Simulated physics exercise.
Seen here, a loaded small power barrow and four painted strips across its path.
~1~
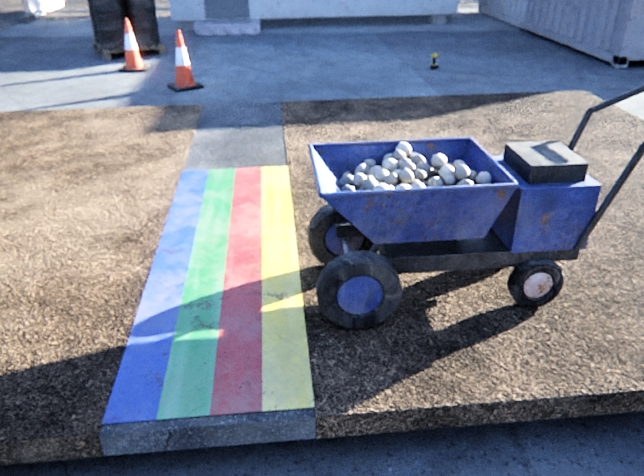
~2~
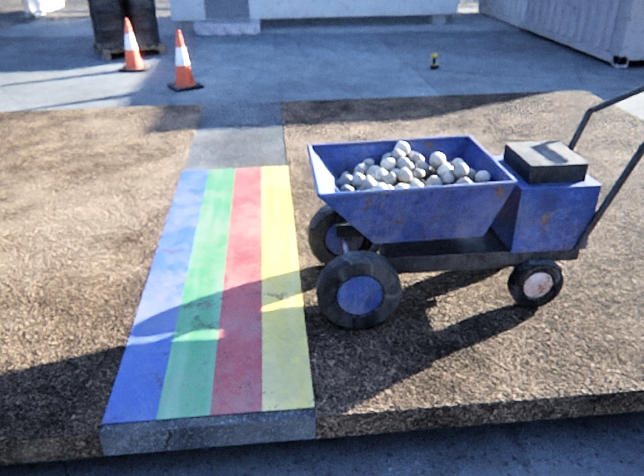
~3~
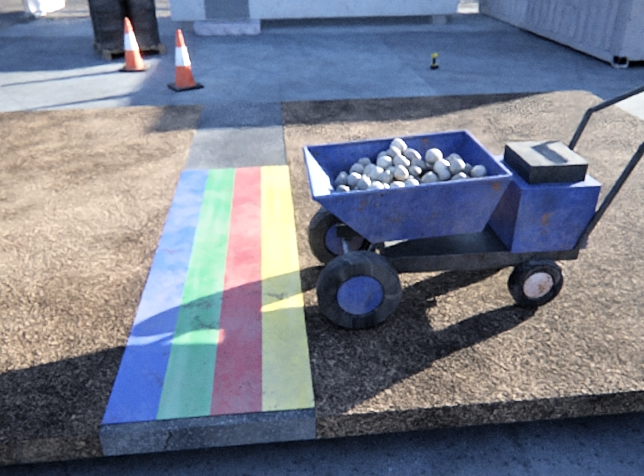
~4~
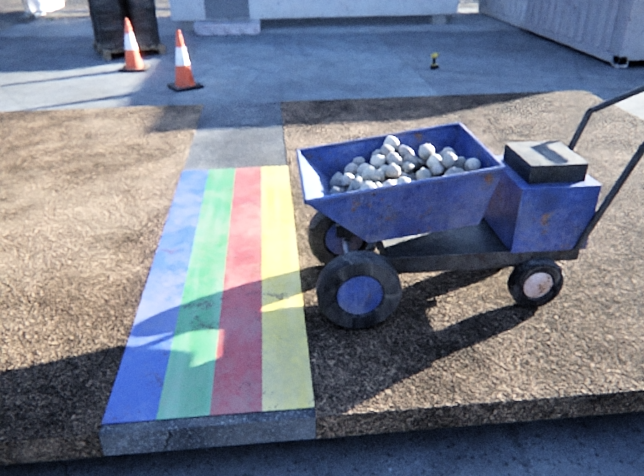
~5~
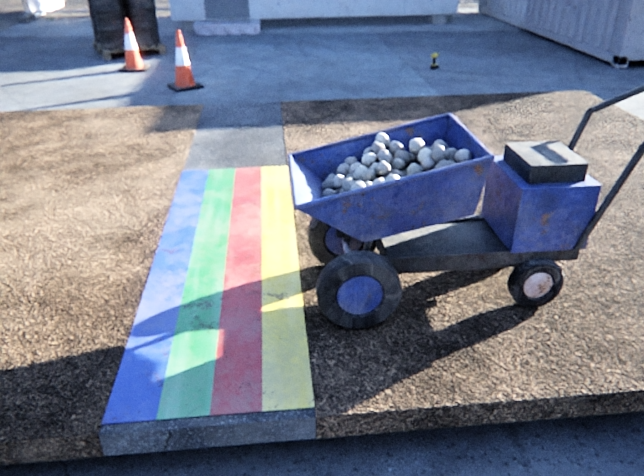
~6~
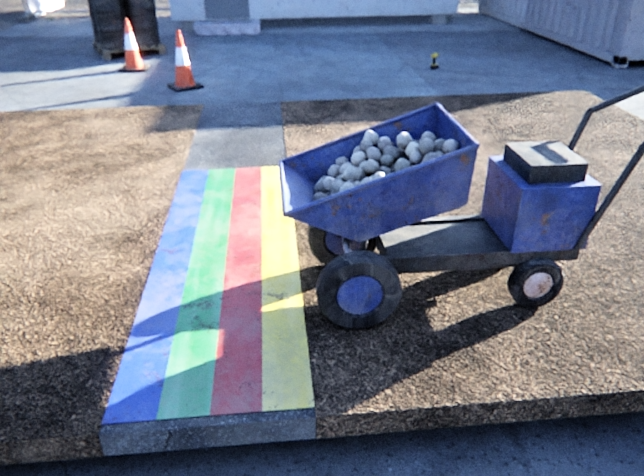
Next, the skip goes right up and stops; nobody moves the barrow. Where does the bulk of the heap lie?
The green one gets the largest share.
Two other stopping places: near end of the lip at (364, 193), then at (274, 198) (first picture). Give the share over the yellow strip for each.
The first gives 10 %, the second 0 %.
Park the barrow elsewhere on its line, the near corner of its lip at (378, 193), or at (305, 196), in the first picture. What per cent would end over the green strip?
The first gives 10 %, the second 40 %.
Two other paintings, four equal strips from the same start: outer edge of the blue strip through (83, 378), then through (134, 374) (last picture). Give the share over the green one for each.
Near 30 % and 30 %.
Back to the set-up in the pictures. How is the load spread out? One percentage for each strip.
Yellow strip near 0; red strip near 20; green strip near 35; blue strip near 15.
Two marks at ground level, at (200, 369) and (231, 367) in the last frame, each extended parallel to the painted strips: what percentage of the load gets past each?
In turn 50 and 70 in a hundred.
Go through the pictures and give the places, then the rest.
Lip of the skip near (322, 195), level; top of the load near (420, 175), river pebbles; yellow strip near (286, 358); red strip near (239, 362); green strip near (191, 365); blue strip near (143, 369), in the first picture.
Lip of the skip near (320, 196), level; top of the load near (418, 174), in the second picture.
Lip of the skip near (314, 198), tipped barely; top of the load near (414, 172), in the third picture.
Lip of the skip near (306, 202), tipped a little; top of the load near (408, 168), in the fourth picture.
Lip of the skip near (296, 207), tipped a little; top of the load near (428, 165), in the fifth picture.
Lip of the skip near (285, 215), tipped clearly; top of the load near (426, 161); yellow strip near (286, 358); red strip near (239, 362); green strip near (191, 365); blue strip near (143, 369), in the sixth picture.
Shortly afterwards, skip tipped steeply; the whole lot in the skip.
Next, skip tipped right over; the bulk in the skip; a little over the red strip; near a quarter over the green strip; only a few over the blue strip.
Some moments later, skip tipped right over; near a quarter in the skip; near a quarter over the red strip; near a third over the green strip; near a quarter over the blue strip; a little off the paint.
In the end, skip tipped right over; near a quarter in the skip; none at all over the yellow strip; near a quarter over the red strip; near a third over the green strip; near a quarter over the blue strip; a little off the paint.
